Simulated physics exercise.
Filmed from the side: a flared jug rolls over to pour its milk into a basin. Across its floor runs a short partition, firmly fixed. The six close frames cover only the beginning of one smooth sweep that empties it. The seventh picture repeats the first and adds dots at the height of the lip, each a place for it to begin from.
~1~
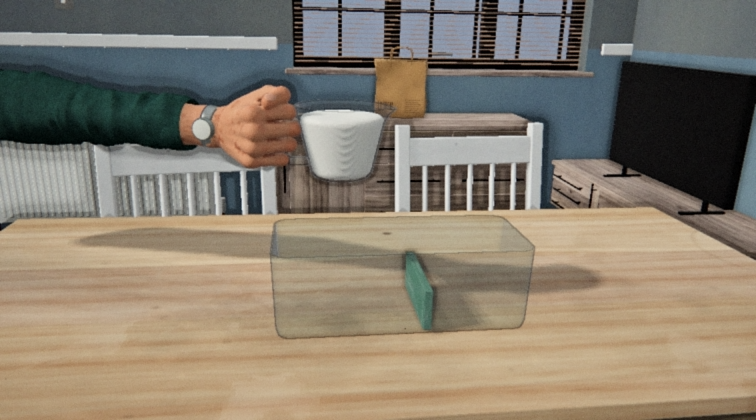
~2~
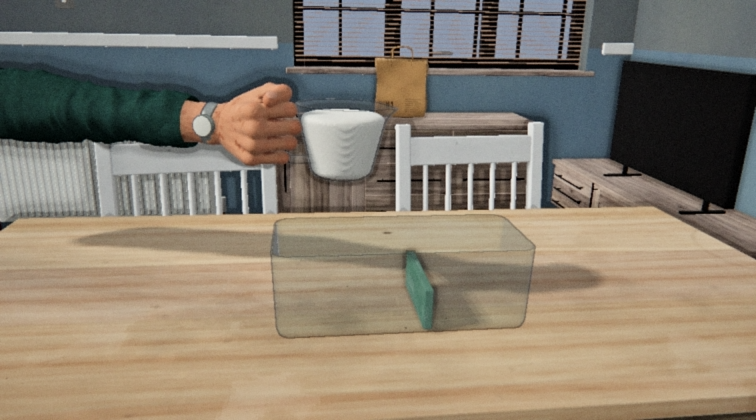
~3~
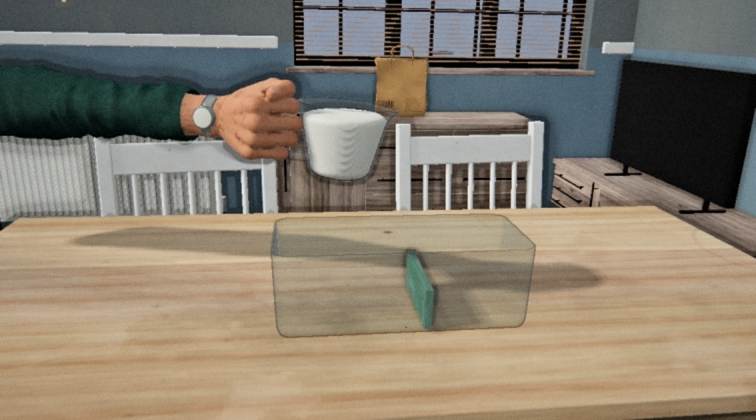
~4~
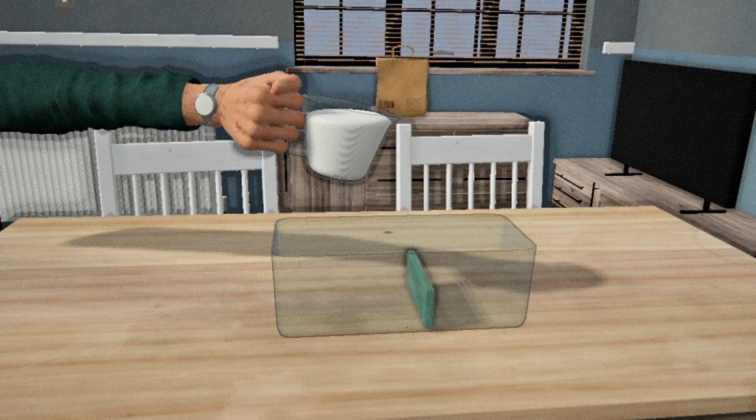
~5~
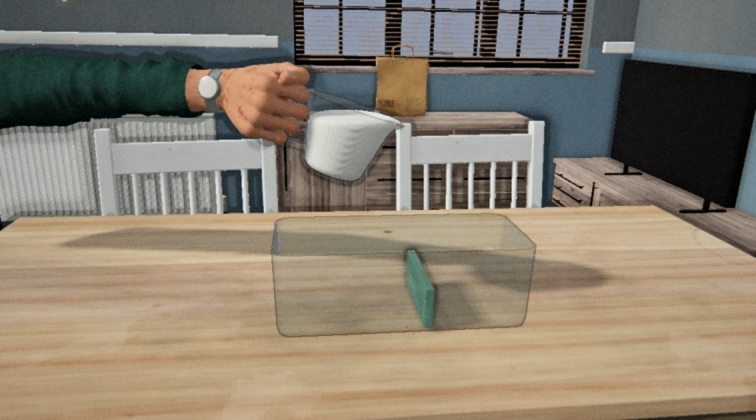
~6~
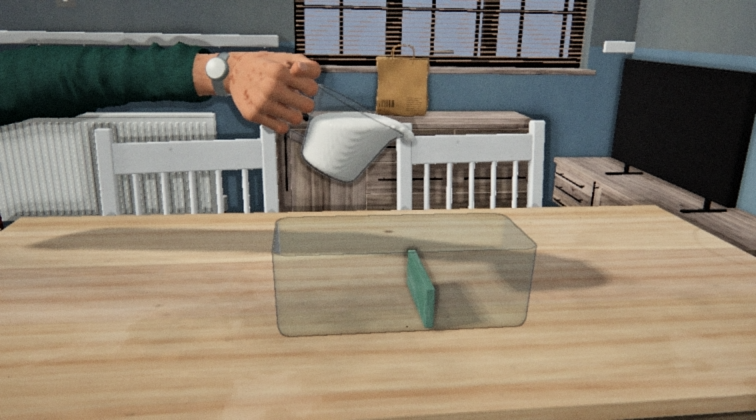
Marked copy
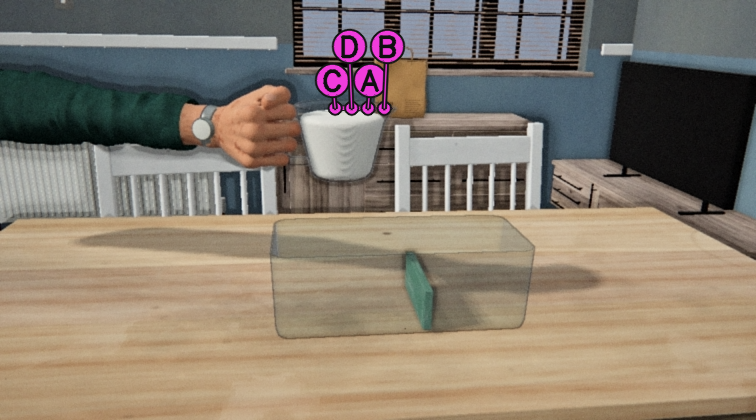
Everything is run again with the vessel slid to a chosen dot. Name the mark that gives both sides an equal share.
Spot B does it best.
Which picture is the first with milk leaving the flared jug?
In picture 6.
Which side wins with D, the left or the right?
The left side.
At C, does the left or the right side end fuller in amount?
The left one.
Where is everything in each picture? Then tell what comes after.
In the first frame, upright, lip at (395, 108); basin from (276, 336) to (523, 325); top of the wall at (419, 270); nothing has left yet.
In the second frame, upright, lip at (397, 108); nothing has left yet.
In the third frame, tipped about 5°, lip at (399, 111); nothing has left yet.
In the fourth frame, tipped about 11°, lip at (401, 117); nothing has left yet.
In the fifth frame, tipped about 19°, lip at (403, 125); nothing has left yet.
In the sixth frame, tipped about 28°, lip at (405, 135); milk is over the lip, down to (409, 138).
In magenta, A at (368, 108); B at (384, 108); C at (335, 108); D at (351, 108).
If A is chosen, about 81 % ends left of the wall and 18 % right of it.
If B is chosen, about 47 % ends left of the wall and 52 % right of it.
If C is chosen, about 95 % ends left of the wall and 3 % right of it.
If D is chosen, about 95 % ends left of the wall and 2 % right of it; 3 % is lost outside.
